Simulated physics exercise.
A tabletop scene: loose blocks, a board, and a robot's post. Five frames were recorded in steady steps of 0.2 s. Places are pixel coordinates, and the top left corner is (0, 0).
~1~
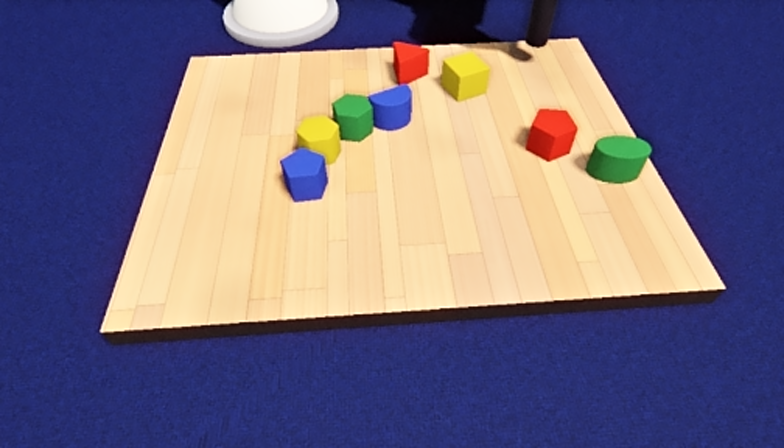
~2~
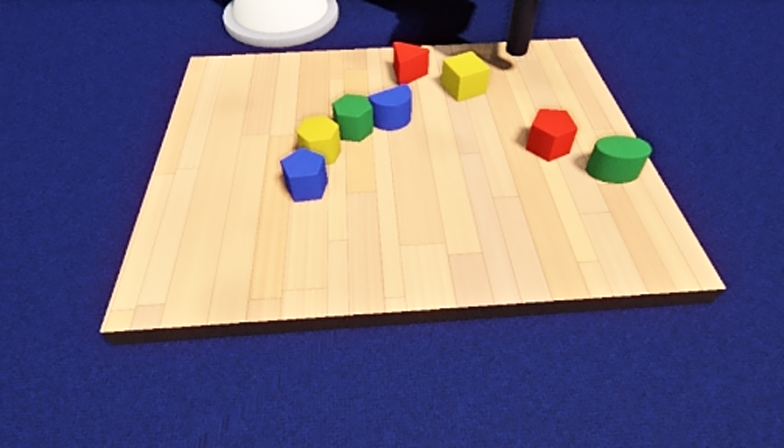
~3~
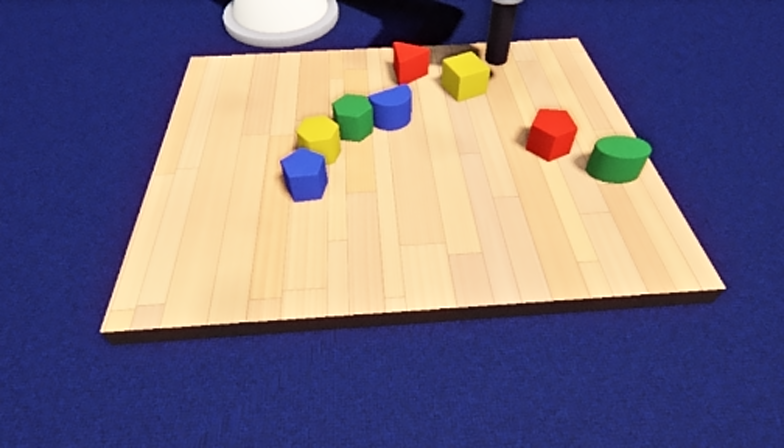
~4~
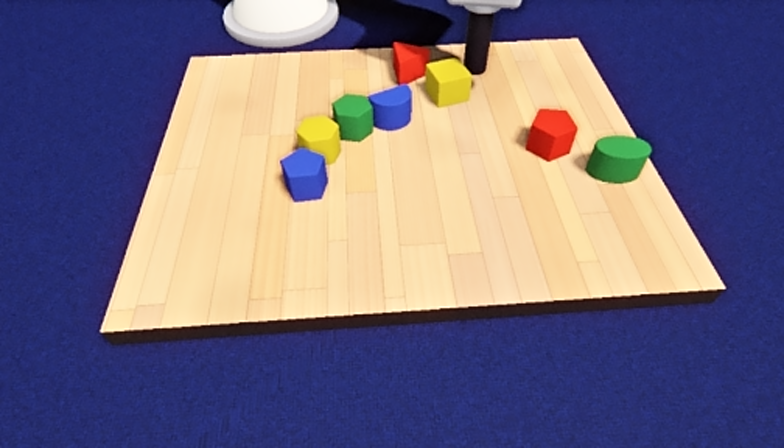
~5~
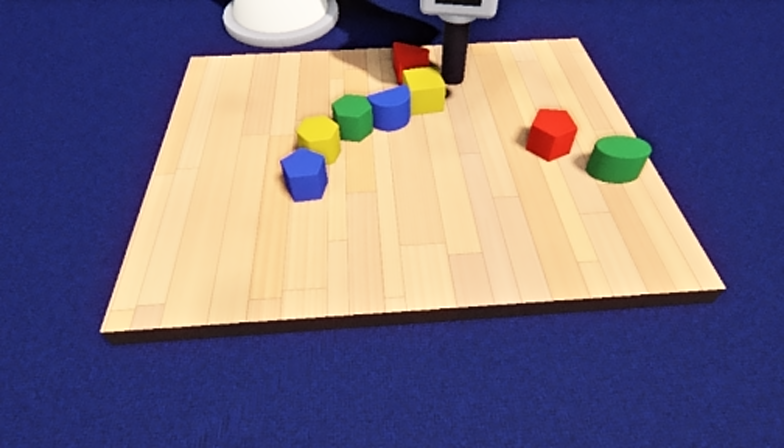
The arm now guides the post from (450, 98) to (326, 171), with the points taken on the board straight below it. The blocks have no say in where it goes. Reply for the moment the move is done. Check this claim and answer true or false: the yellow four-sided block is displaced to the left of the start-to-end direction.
It is false.
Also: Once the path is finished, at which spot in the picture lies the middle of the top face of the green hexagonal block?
Final place: (262, 101).
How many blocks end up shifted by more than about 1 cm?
My answer is three or more.
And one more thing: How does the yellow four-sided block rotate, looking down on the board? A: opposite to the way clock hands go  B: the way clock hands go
Correct choice: B.
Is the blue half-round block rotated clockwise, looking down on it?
Yes, I think so.
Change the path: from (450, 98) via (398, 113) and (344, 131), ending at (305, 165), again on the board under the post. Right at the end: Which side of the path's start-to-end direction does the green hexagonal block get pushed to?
It shifts rightward.
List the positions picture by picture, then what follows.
Post's lower end at (536, 42); yellow hexagonal block at (317, 127); green hexagonal block at (352, 104); blue half-round block at (393, 95); yellow four-sided block at (466, 63), in the first picture.
Post at (516, 51); blocks still, in the second picture.
Post at (496, 60); blocks still, in the third picture.
Post at (474, 69); yellow four-sided block at (449, 69), in the fourth picture.
Post at (452, 79); yellow hexagonal block at (317, 127); green hexagonal block at (351, 104); blue half-round block at (391, 95); yellow four-sided block at (424, 77), in the fifth picture.
What follows on the original path. One third of the way, post at (412, 102); yellow hexagonal block at (301, 133), turned 35° anticlockwise; green hexagonal block at (313, 108); blue half-round block at (351, 114), turned 75° clockwise; yellow four-sided block at (386, 106), turned 35° anticlockwise.
Two thirds of the way, post at (370, 125); yellow hexagonal block at (269, 140), turned 85° anticlockwise; green hexagonal block at (277, 106); blue half-round block at (302, 122), turned 110° clockwise; yellow four-sided block at (338, 127).
At the end, post at (323, 152); yellow hexagonal block at (238, 145), turned 145° anticlockwise; green hexagonal block at (262, 101), turned 20° clockwise; blue half-round block at (270, 121), turned 145° clockwise; yellow four-sided block at (287, 141), turned 40° clockwise.
